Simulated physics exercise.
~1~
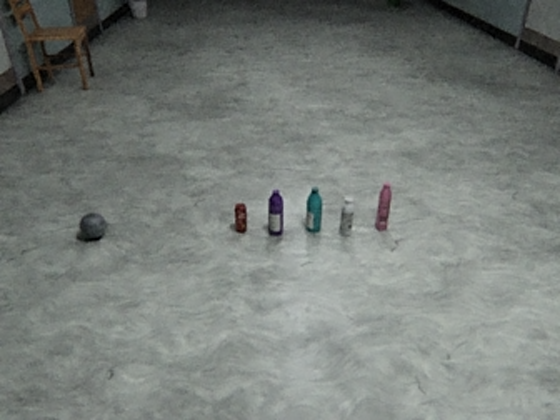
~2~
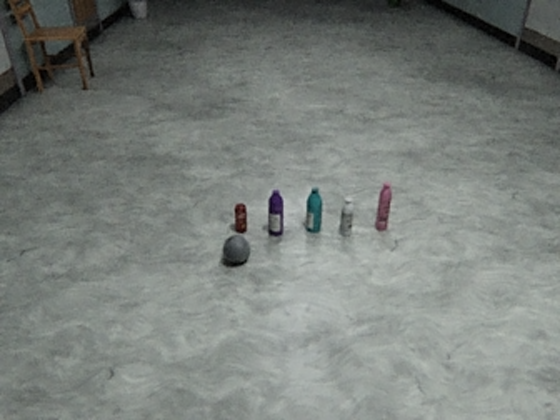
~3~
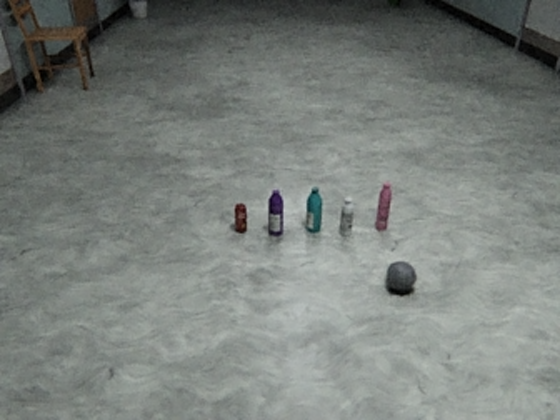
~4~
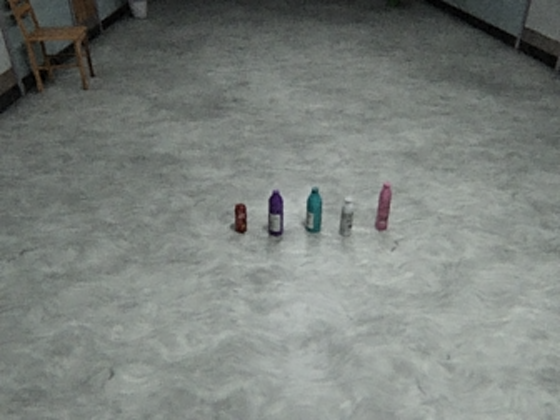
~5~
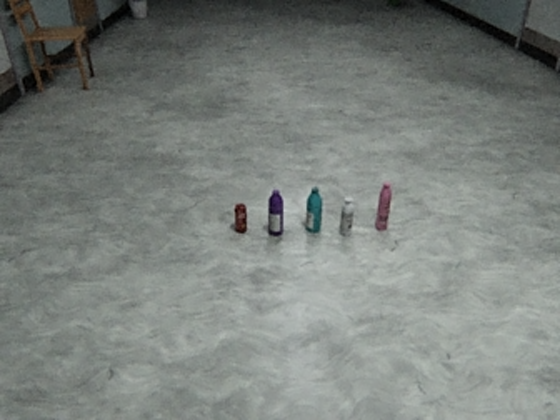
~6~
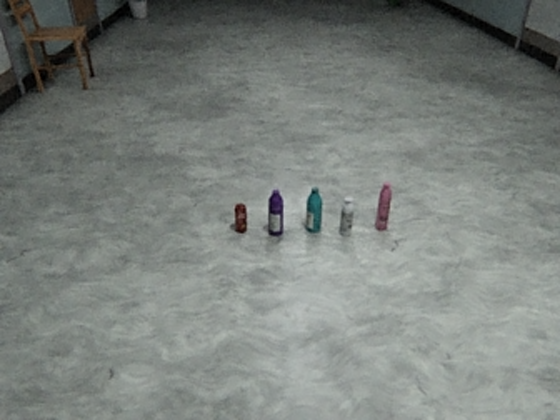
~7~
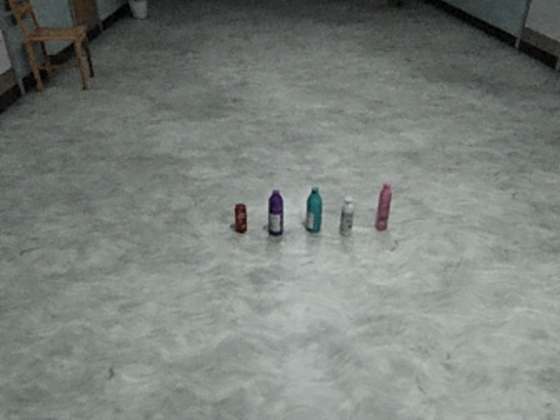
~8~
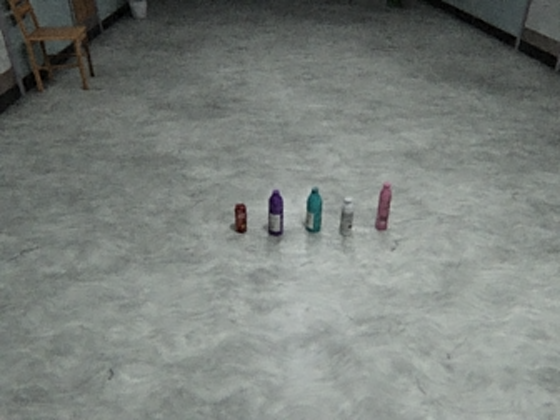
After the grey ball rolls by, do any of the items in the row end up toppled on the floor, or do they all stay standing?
They all stay standing. The ball passes in front of the row, and the can and the bottles remain upright in their places.
